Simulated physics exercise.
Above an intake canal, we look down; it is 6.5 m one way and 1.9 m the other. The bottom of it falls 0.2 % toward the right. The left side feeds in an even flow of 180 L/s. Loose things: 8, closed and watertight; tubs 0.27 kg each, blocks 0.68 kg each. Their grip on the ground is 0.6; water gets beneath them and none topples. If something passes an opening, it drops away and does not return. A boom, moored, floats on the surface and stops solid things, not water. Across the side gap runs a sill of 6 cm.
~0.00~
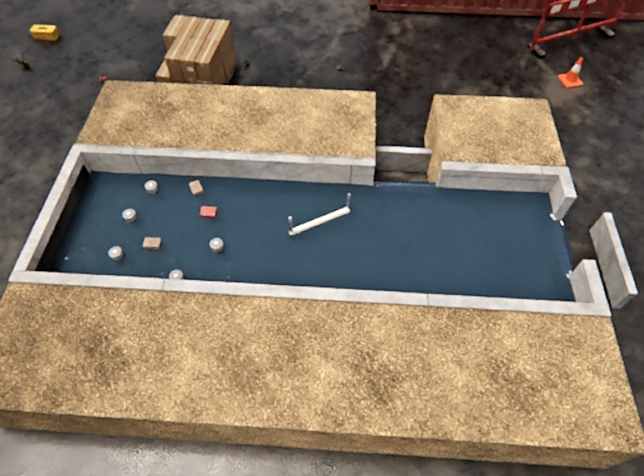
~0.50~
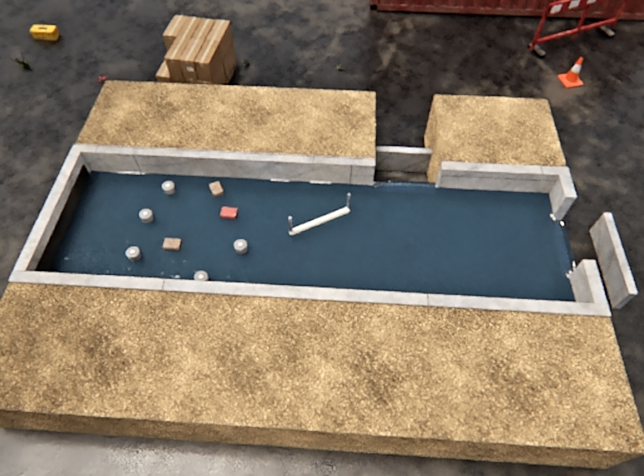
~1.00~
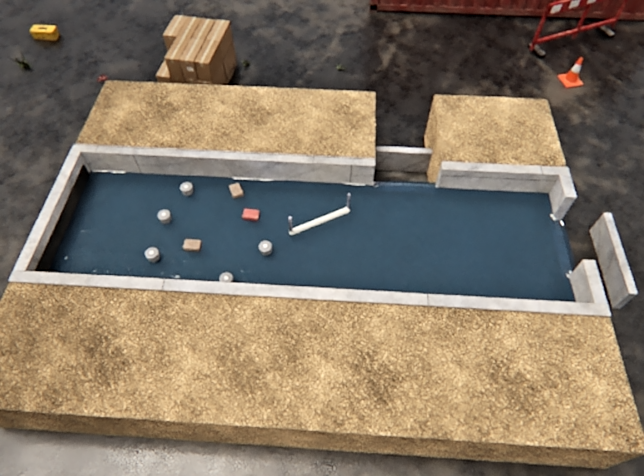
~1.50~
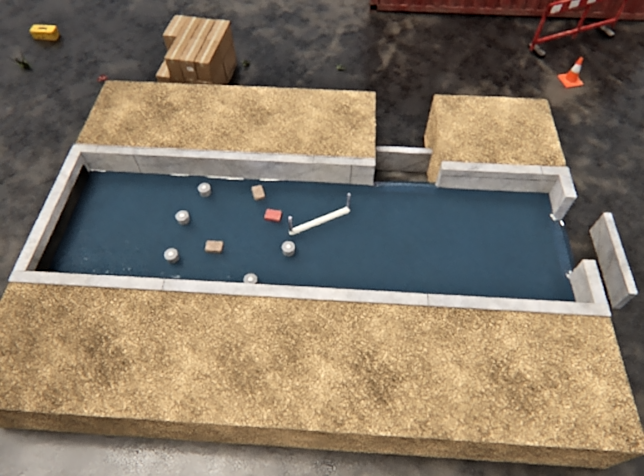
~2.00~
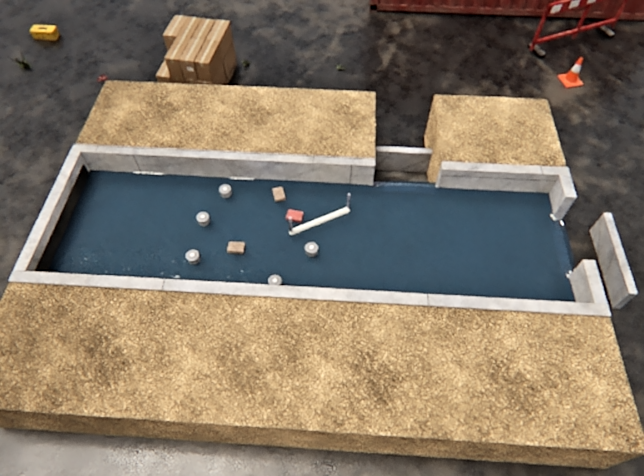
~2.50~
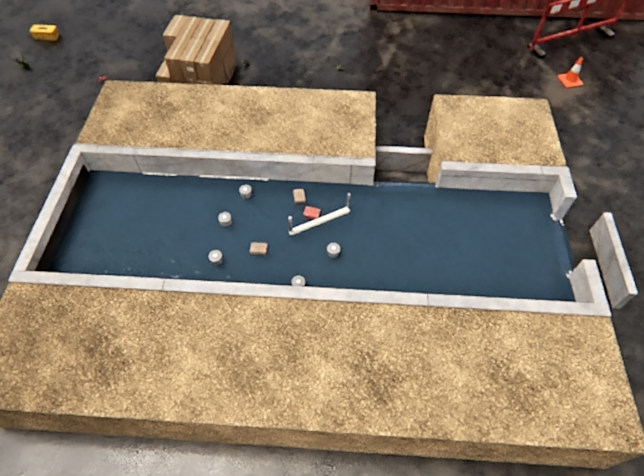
Blue water carries white tubs and small blocks rightward, the red block reaching a white floating bar.
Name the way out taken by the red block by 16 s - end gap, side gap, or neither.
Way out: Side gap.
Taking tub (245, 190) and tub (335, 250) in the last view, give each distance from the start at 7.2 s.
First one: Washed out; second one: 400 cm.
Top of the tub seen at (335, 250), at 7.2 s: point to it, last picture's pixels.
Estimated pixel: About (516, 239).
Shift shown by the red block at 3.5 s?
By that time, close to 200 cm.
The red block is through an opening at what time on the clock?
Somewhere near 5.0 s.
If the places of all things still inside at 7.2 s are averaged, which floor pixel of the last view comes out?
The average lands around (454, 250).
After 3.5 s the red block is near (340, 201), 1.8 m from its start, afloat; 0 of 8 are out; 8 afloat.
After 7.2 s the red block has gone out by the side gap; 3 of 8 are out; 5 afloat.
After 12.0 s the red block has gone out by the side gap; 8 of 8 are out; 0 afloat.
After 16.0 s the red block has gone out by the side gap; 8 of 8 are out; 0 afloat.
